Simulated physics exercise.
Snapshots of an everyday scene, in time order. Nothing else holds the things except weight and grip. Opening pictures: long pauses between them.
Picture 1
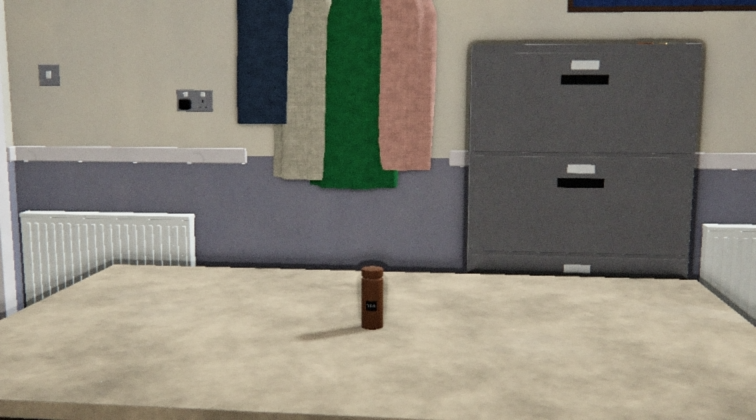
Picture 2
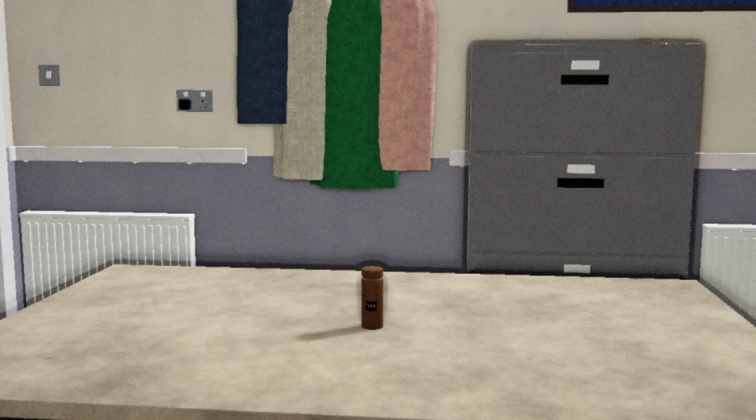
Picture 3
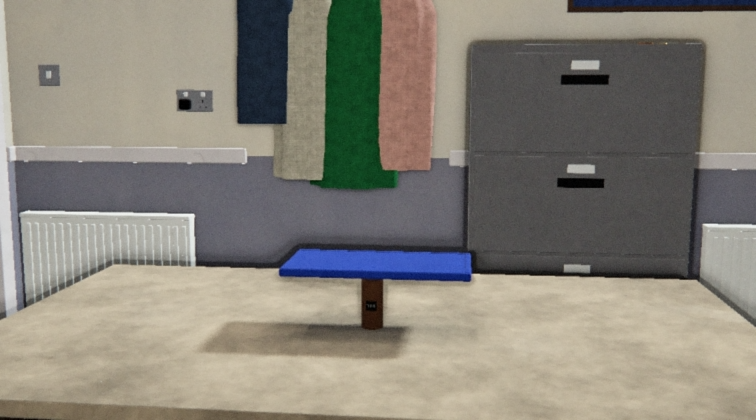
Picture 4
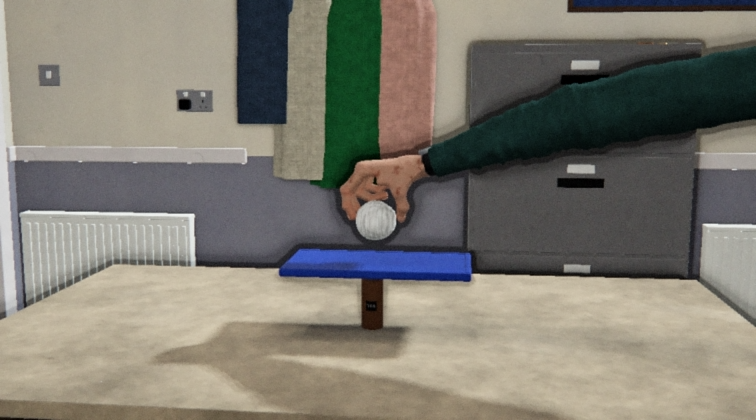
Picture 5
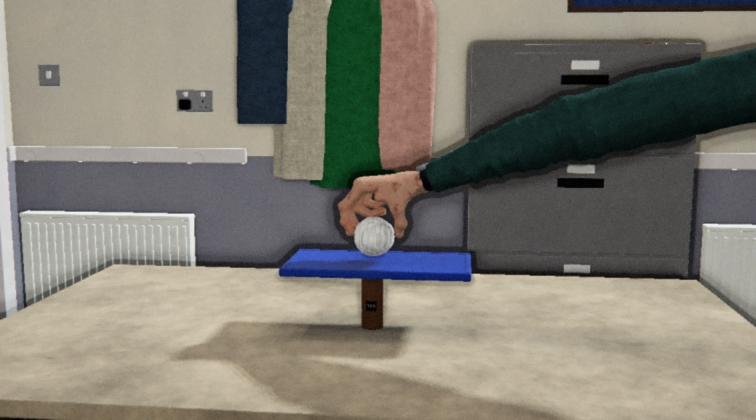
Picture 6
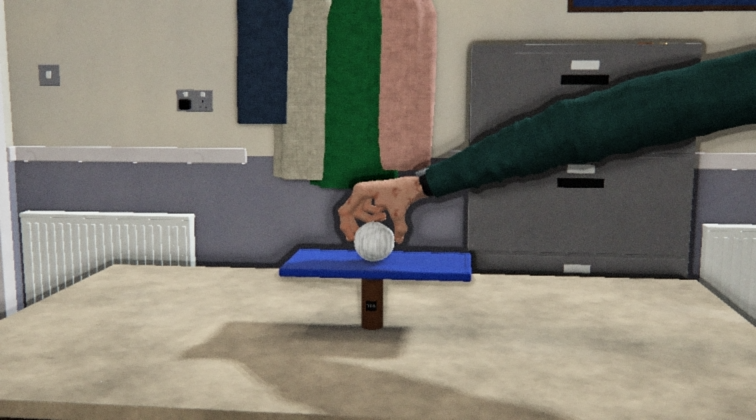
In a room with radiators and a grey cabinet, a brown shaker stands on a table, then a blue board appears on top of it, and a hand lowers a white onion onto the board, keeping hold of it.
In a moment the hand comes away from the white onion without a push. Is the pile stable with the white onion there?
Stays in place.
Then, 0.20 s after the last picture, nothing has stirred.
Then, 0.70 s after the last picture, white onion resting near (374, 242).
At rest, all 3 in place. Seen from the same camera at the end, white onion near (374, 242). The stack stays up.
